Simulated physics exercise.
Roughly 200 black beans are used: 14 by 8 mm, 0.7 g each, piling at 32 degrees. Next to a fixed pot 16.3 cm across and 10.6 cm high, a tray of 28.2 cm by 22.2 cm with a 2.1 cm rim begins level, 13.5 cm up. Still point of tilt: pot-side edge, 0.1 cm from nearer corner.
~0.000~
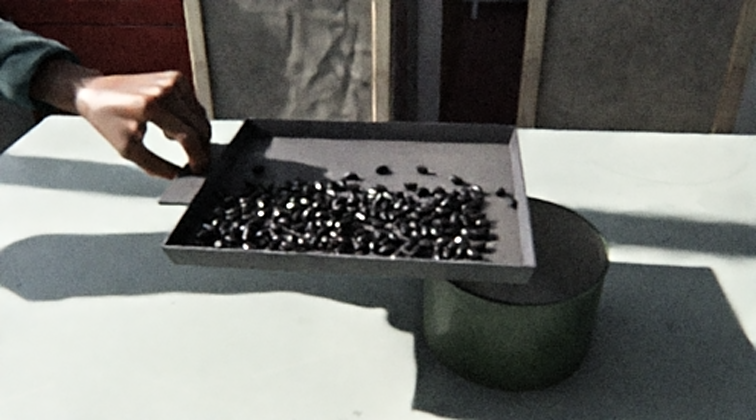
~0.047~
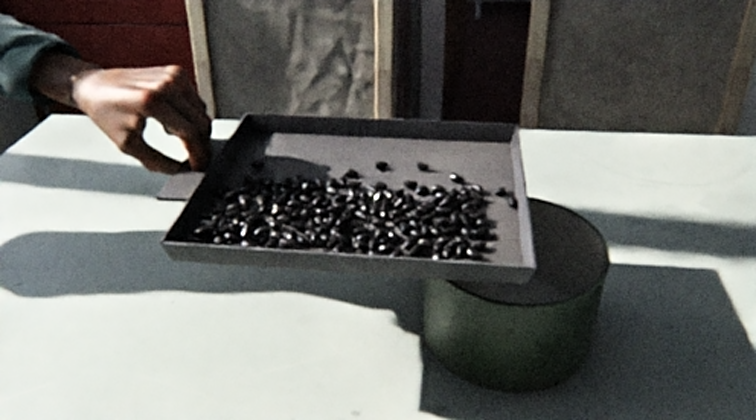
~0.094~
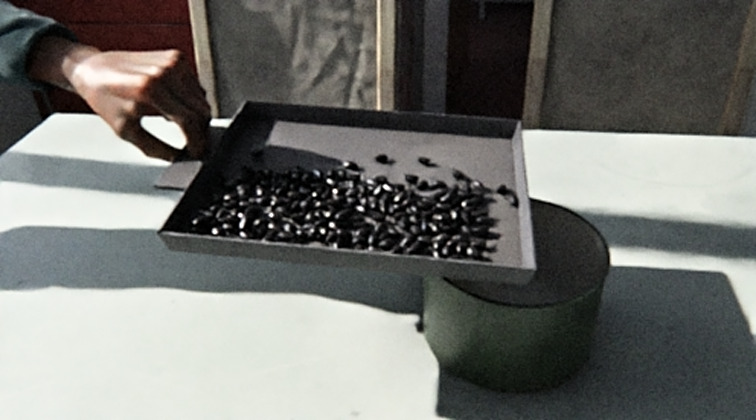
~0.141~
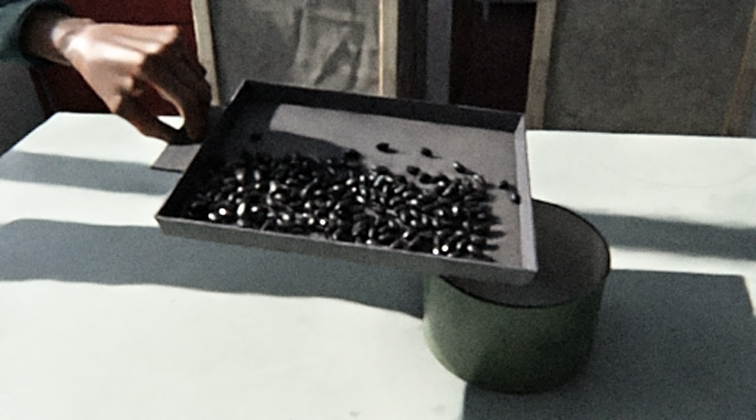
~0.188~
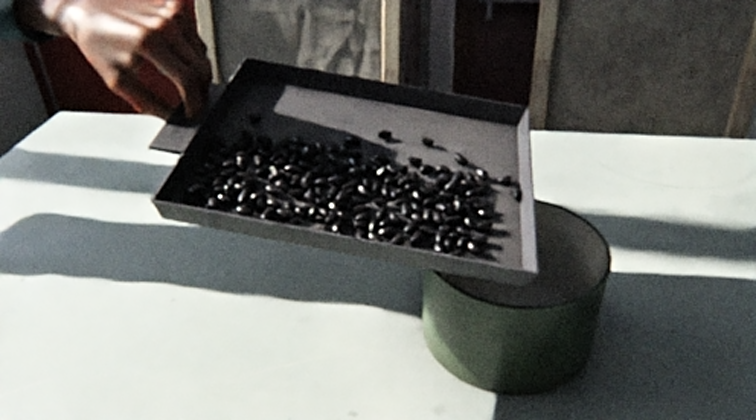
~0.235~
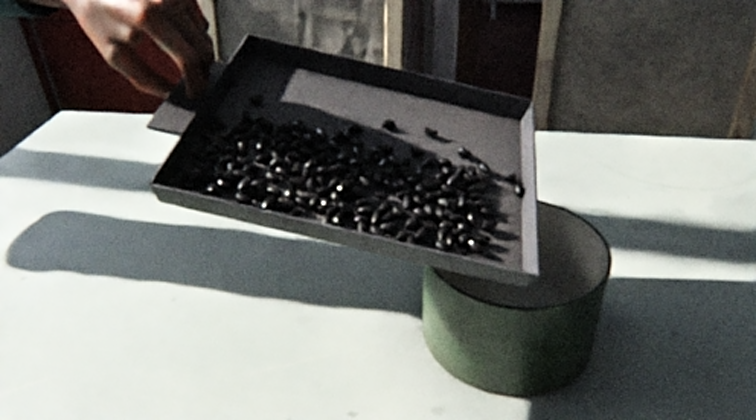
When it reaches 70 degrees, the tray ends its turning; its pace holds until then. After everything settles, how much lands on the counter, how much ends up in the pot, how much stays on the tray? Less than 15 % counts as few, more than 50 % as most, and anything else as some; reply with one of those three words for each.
Here it is: Counter: Most, pot: Few, left on the tray: Some.
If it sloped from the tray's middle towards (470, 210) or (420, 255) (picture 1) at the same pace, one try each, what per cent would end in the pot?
Near 25 and 0 percent, in that order.
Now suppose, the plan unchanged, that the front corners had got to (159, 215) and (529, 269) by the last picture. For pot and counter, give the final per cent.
In the pot: 0 per cent; on the counter: 75 per cent.
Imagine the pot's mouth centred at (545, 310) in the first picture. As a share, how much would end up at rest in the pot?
Something like 75 per cent would settle in it.
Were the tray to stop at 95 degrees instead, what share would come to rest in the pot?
It would be near 0 per cent.
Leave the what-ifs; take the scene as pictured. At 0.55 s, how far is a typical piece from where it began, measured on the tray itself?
It has moved some 4 cm from its start.
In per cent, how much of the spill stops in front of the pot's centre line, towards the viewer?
About 100 percent of the spill.
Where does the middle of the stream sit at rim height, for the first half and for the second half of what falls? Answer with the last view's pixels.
Roughly (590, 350) to start, and after that (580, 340).
Then, at 0.55 s, tilt 42 degrees; the tray holds 100 %, the pot 0 %.
Then, at 0.76 s, tilt 61 degrees; the tray holds 100 %, the pot 0 %.
Then, at 1.08 s, tilt 70 degrees; the tray holds 40 %, the pot 0 %.
At rest (2.8 s), counter 75 %, pot 0 %, tray 20 %.
